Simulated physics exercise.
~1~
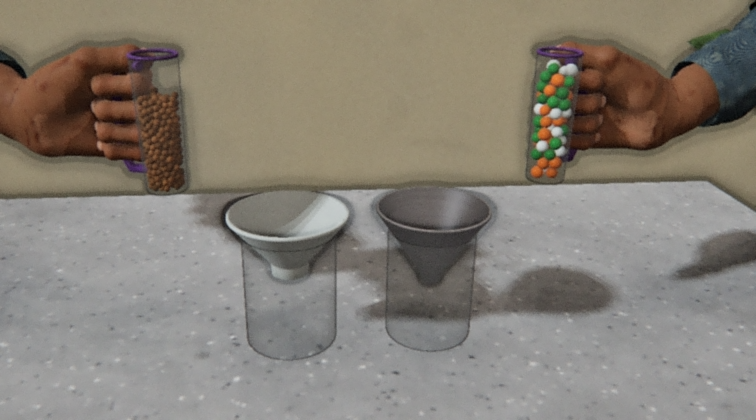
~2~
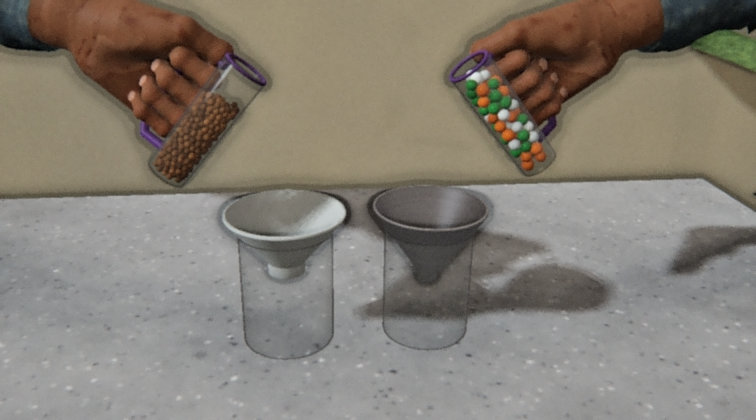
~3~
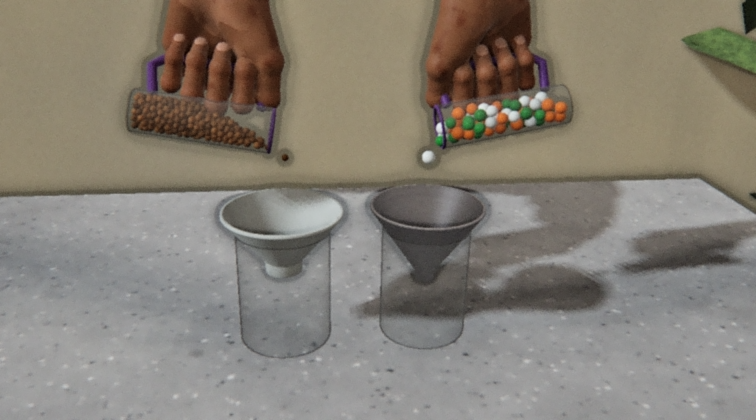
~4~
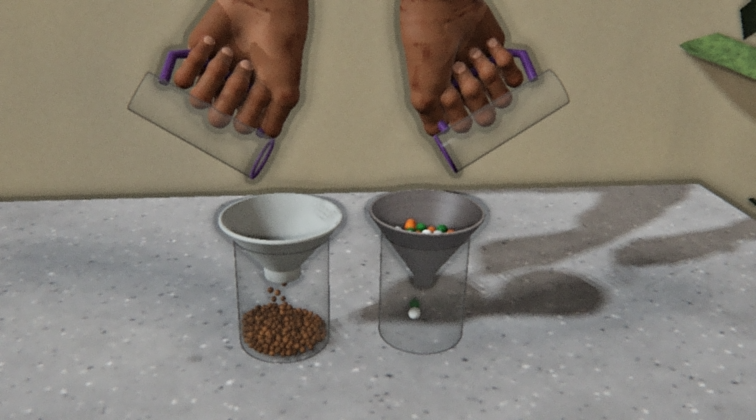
Two hands tip clear, purple-rimmed cups toward each other above a speckled grey counter, seen from the front and slightly above, with a plain tan wall behind. The left cup holds small brown beads, and the right one holds larger orange, green and white balls. Below them, a pale funnel and a dark grey funnel sit in clear jars. The cups lean, then lie on their sides as the first pieces drop out. Finally both are upended and empty, with the brown beads heaped in the left jar while the coloured balls clog the dark funnel, only a stray few getting through.
